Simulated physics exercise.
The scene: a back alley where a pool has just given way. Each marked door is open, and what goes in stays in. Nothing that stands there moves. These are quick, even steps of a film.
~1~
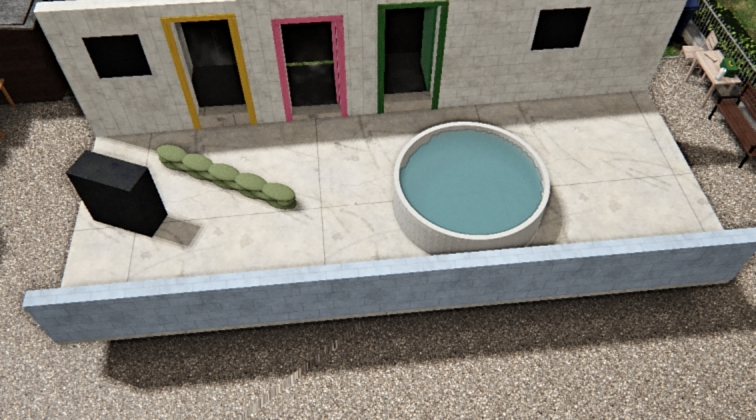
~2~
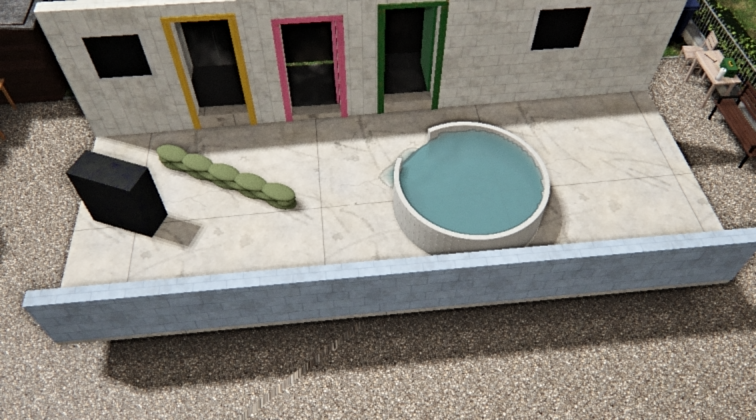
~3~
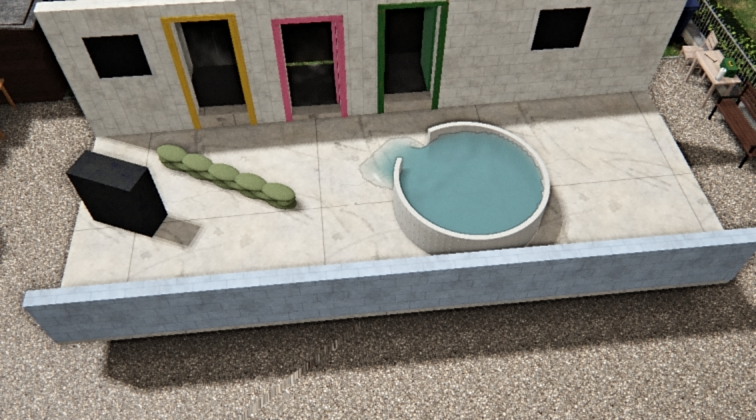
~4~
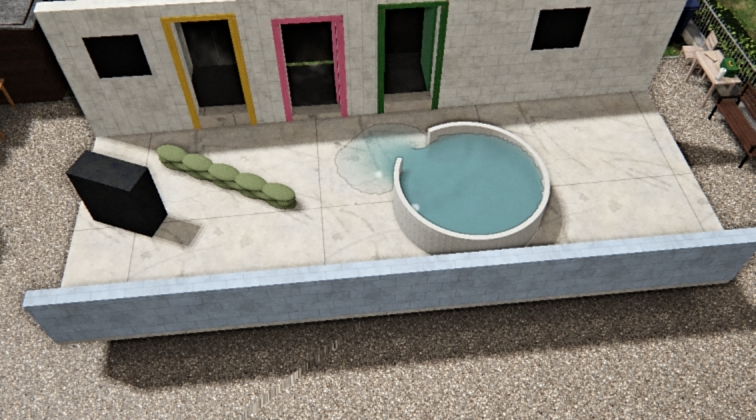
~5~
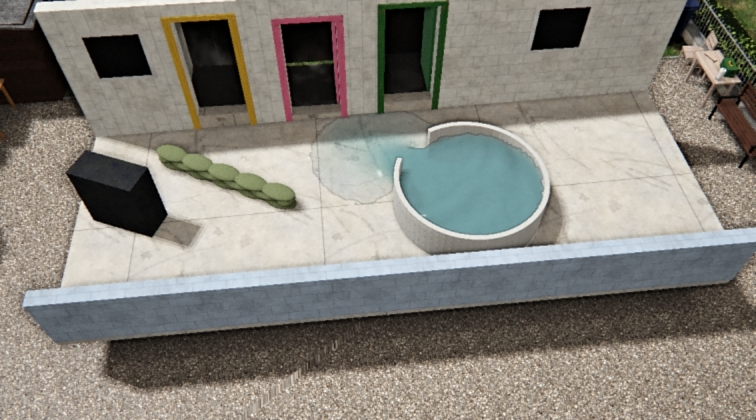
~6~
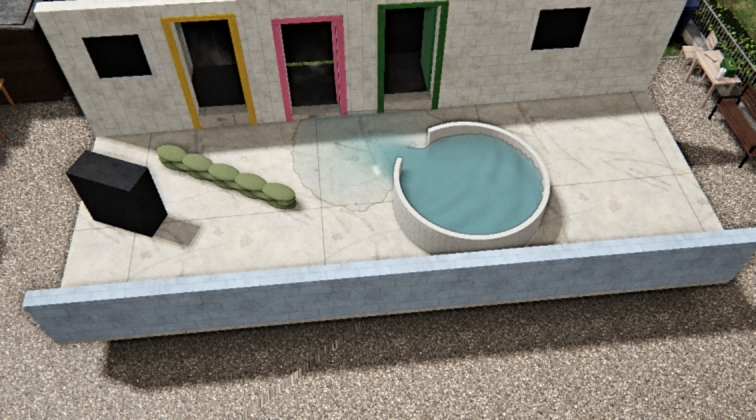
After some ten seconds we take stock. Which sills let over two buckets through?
The pink door floods; the yellow door holds within the limit; the green door holds within the limit.
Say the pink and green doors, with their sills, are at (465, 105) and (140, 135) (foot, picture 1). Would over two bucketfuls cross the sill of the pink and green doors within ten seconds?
My reading: The pink one takes less, the green one takes less.
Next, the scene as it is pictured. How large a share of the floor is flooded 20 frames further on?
Some 35 per cent.
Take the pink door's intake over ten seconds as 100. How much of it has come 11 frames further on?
I make it 50 per cent.
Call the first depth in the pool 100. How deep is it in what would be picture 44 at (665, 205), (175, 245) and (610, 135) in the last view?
In that order: 0, 0 and 2 per cent.
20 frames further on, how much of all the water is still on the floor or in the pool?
Roughly 88 per cent.
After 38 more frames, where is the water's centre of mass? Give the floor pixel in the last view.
Roughly at (383, 176).
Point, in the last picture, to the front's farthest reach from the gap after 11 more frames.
Near (109, 141).
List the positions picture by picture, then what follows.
Still water in the pool at (471, 180), in the first frame.
The front is at (385, 179), out from the gap on the pool's far side, in the second frame.
The front is at (366, 165), out from the gap on the pool's far side, in the third frame.
Water pours out on the pool's far side and has run to (341, 160), in the fourth frame.
The front is at (325, 132), out from the gap on the pool's far side, in the fifth frame.
The front is at (308, 120), out from the gap on the pool's far side, in the sixth frame.
A moment on, water covers 20 % of the floor; the pink door under two buckets in, the yellow door wet at the sill, nothing in, the green door wet at the sill, nothing in.
Next, water covers 25 % of the floor; the pink door over two buckets in, the yellow door wet at the sill, nothing in, the green door under two buckets in.
Then, water covers 35 % of the floor; the pink door over two buckets in, the yellow door wet at the sill, nothing in, the green door under two buckets in.
Later, water covers 40 % of the floor; the pink door far over two buckets in, the yellow door wet at the sill, nothing in, the green door under two buckets in.
In the end, water covers 55 % of the floor; the pink door far over two buckets in, the yellow door wet at the sill, nothing in, the green door under two buckets in.
